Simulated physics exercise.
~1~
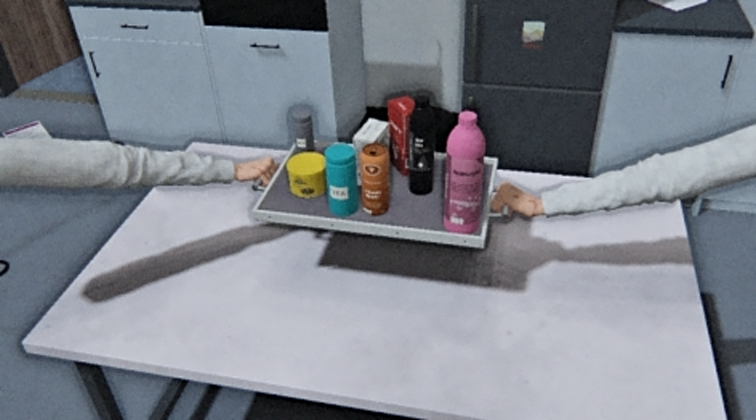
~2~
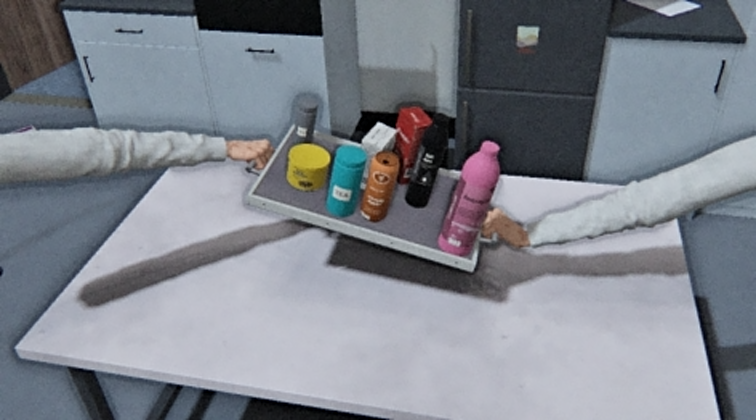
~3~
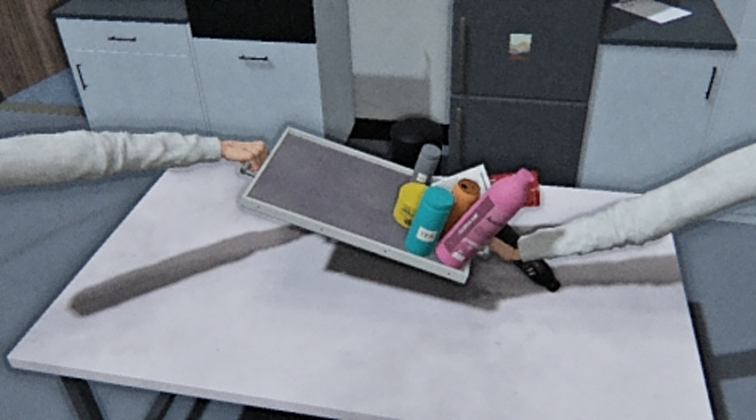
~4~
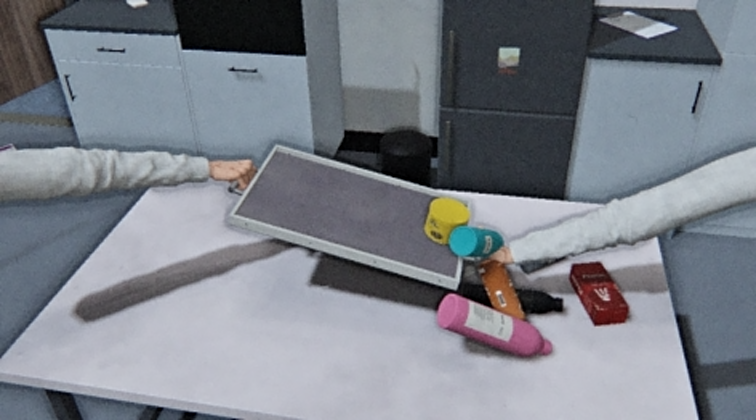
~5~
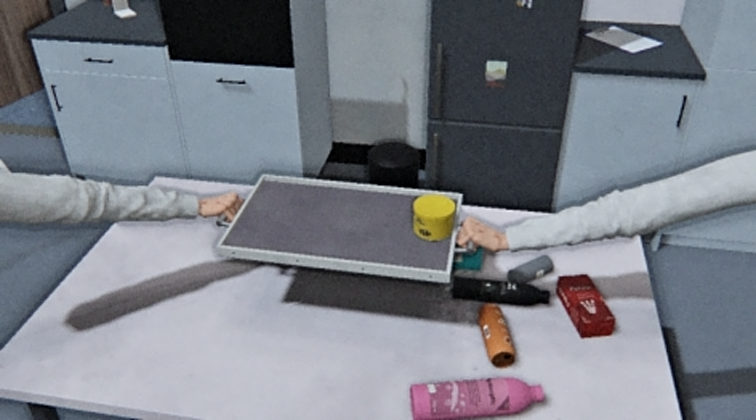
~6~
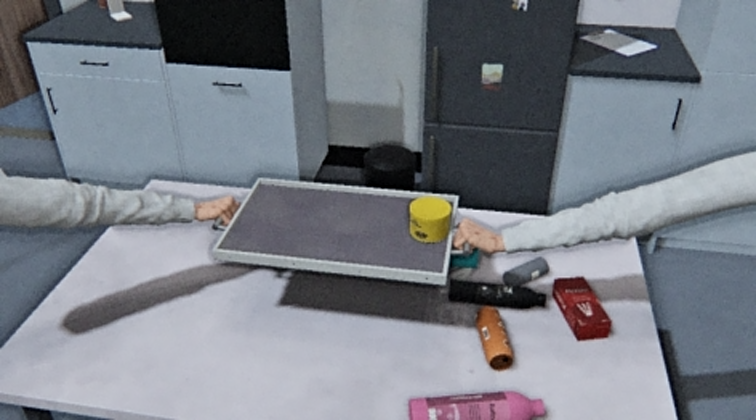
At first, two hands hold a rimmed tray above a pale table, with bottles, cans, cartons and a squat yellow tub standing on it. The tray then tips down to the right, and the tall pink bottle, the orange can and the others begin to lean. As it tilts further, the items slide and topple towards the low edge, and most tumble over it onto the table. The yellow tub slides too but stays on the tray as the hands level it again. Finally, the tub stands alone near the right end, while the pink bottle, orange can, black bottle, red carton, grey shaker and turquoise jar lie on the table.
